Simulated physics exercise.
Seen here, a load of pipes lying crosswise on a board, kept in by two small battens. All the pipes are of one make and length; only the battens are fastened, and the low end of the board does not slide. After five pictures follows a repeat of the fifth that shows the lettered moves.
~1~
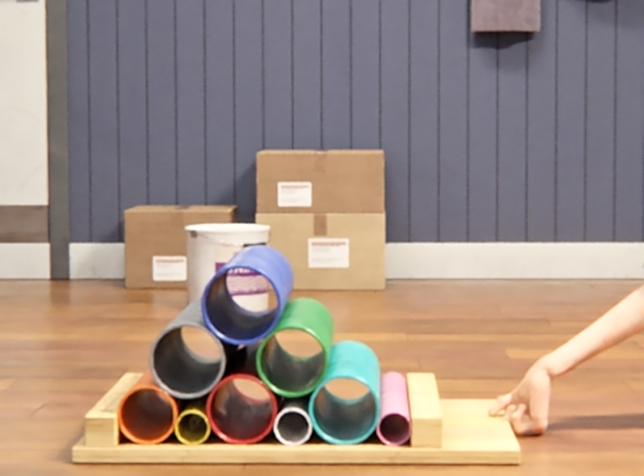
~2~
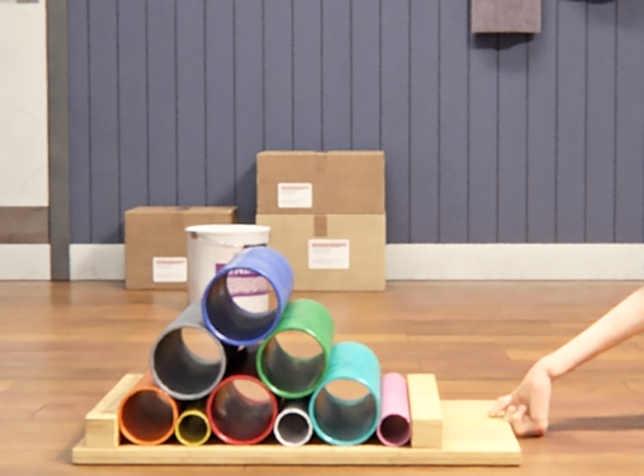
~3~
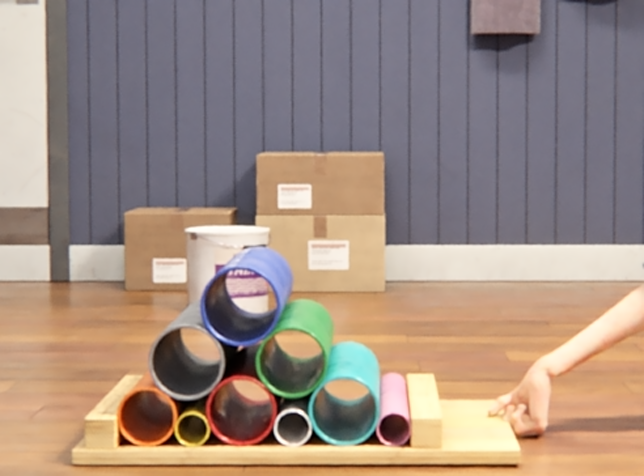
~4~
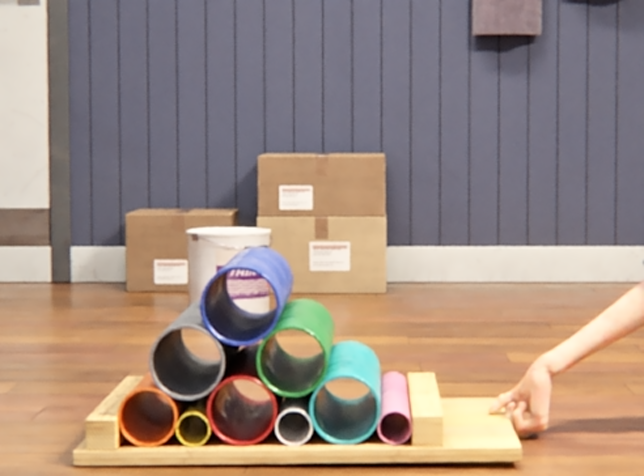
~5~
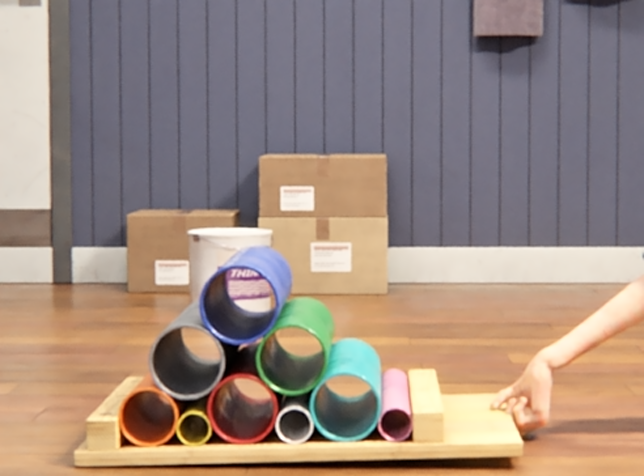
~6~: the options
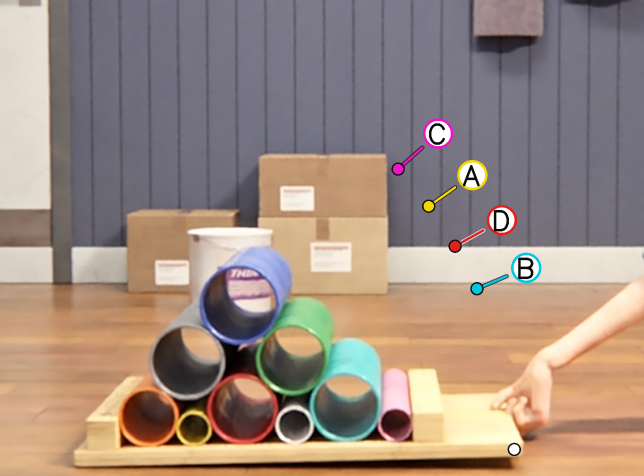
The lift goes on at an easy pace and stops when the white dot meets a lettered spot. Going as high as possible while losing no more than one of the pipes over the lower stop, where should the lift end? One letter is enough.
Raise it to D.
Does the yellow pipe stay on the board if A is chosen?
The yellow pipe: Yes.
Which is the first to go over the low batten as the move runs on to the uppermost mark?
The grey one.
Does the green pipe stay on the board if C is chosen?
Yes.
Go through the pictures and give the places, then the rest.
Green pipe (292, 361); blue pipe (241, 305); board (301, 414), in the first picture.
Board (302, 415); orange pipe (147, 416), in the second picture.
Board (301, 416); pink pipe (394, 429); turquoise pipe (344, 410), in the third picture.
Board (303, 415); orange pipe (148, 417); yellow pipe (193, 429), in the fourth picture.
Board (303, 413); orange pipe (148, 417); yellow pipe (194, 428), in the fifth picture.
On the marked copy, A at (428, 206); B at (477, 289); C at (398, 169); D at (455, 246); the white dot at (514, 449).
Following D. Soon after the start, board at 17°.
Later, board at 29°.
In the end, board at 29°, none over the low batten.
As for the rest, A two over the low batten (grey, blue); B none over the low batten; C two over the low batten (grey, blue).
